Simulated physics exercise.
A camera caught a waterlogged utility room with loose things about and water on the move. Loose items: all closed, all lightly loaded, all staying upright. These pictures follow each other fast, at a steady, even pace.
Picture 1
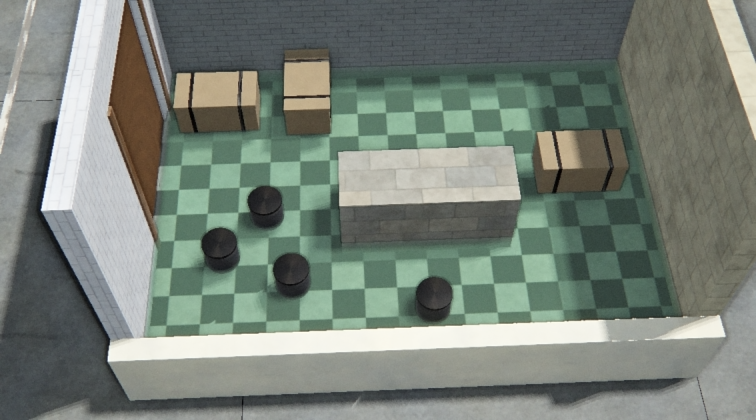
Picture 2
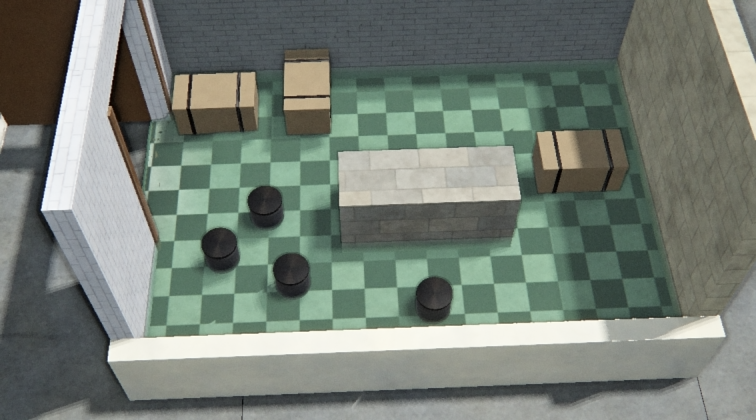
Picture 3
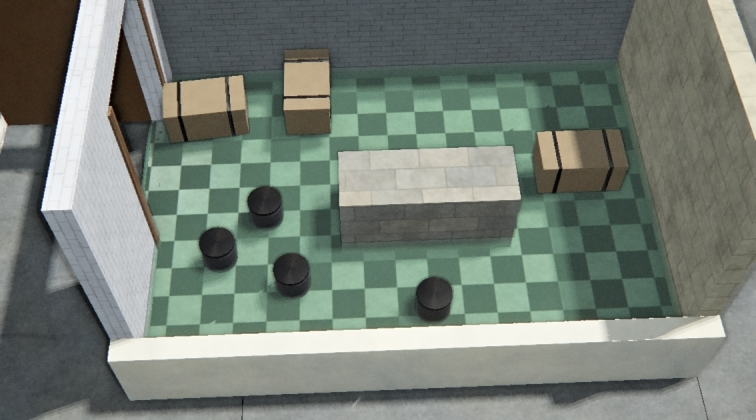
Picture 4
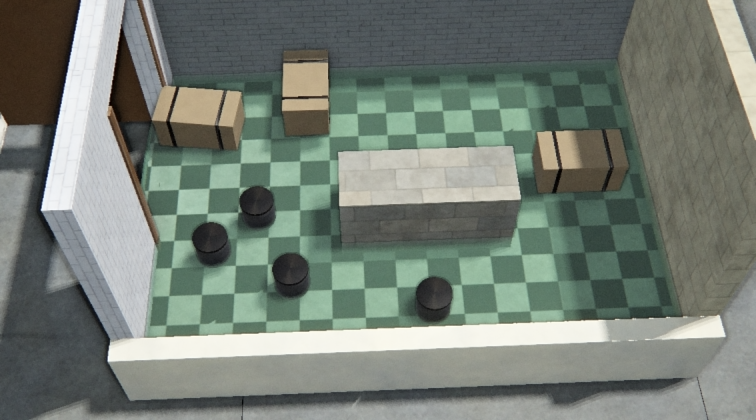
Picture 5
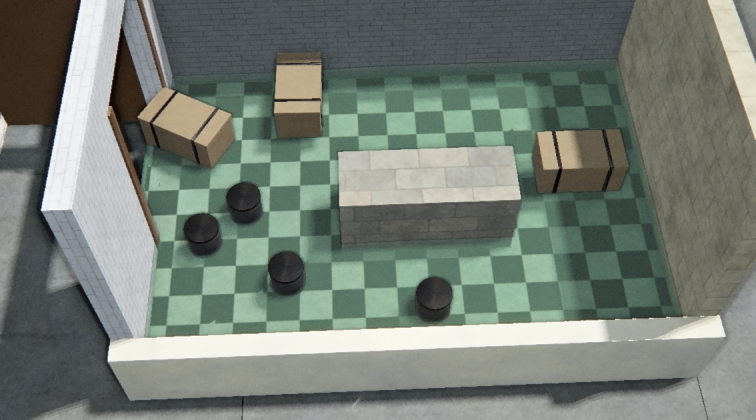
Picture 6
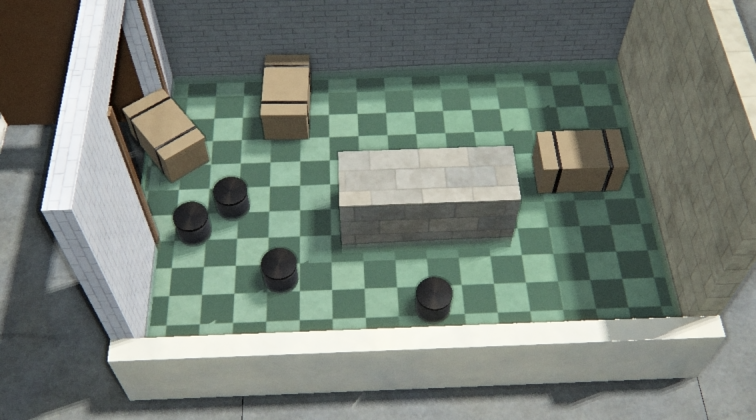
To begin with, strapped trunks and black pails sit motionless around a pale block in a waterlogged room as the left-hand door swings open. The leftmost trunk drifts left towards the doorway, turning as it goes, then three pails and a second trunk shift leftward more modestly, while the rest stay put.
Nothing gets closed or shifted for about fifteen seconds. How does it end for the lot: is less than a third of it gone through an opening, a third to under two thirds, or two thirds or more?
It is going to be at or above two thirds.
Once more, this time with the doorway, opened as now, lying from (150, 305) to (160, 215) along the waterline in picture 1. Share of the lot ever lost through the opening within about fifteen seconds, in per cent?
Something like 70 percent.
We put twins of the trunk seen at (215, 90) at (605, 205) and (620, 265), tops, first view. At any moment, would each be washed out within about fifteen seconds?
One after the other: Never escapes, never escapes.
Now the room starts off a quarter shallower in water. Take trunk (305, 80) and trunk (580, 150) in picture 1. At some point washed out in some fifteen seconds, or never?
Swept away, then remains.
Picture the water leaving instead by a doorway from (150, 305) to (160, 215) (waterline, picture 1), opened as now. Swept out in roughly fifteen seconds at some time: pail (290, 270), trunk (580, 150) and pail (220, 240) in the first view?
Each object, in the order asked: Flushed / not flushed / flushed.
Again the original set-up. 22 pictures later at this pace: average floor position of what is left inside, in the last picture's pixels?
Mean floor position: Approx. (359, 219) px, last view.
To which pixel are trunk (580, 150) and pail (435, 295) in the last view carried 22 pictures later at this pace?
I'd say close to (483, 128) and close to (223, 266).
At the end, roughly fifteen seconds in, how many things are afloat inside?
That adds up to 1.
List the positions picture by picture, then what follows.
The first frame shows a trunk at (216, 89) floats; a pail at (219, 242) floats; 0 of 7 have shifted.
The second frame shows a trunk at (214, 91), afloat; a pail at (219, 242) floats; 0 of 7 have shifted.
The third frame shows a trunk at (203, 96), afloat, close to its start; a pail at (217, 242), afloat; 1 of 7 have shifted.
The fourth frame shows a trunk at (197, 106) floats, close to its start; a pail at (210, 237) floats, close to its start; 3 of 7 have shifted.
The fifth frame shows a trunk at (184, 116), afloat, a stride from its start; a pail at (201, 228), afloat, close to its start; 5 of 7 have shifted.
The sixth frame shows a trunk at (163, 123), afloat, a stride from its start; a pail at (190, 216), afloat, a stride from its start; 5 of 7 have shifted.
A moment on, 2 of 7 are out; 5 afloat.
Next, 5 of 7 are out; 2 afloat.
Later, 5 of 7 are out; 2 afloat.
In the end, 6 of 7 are out; 1 afloat.
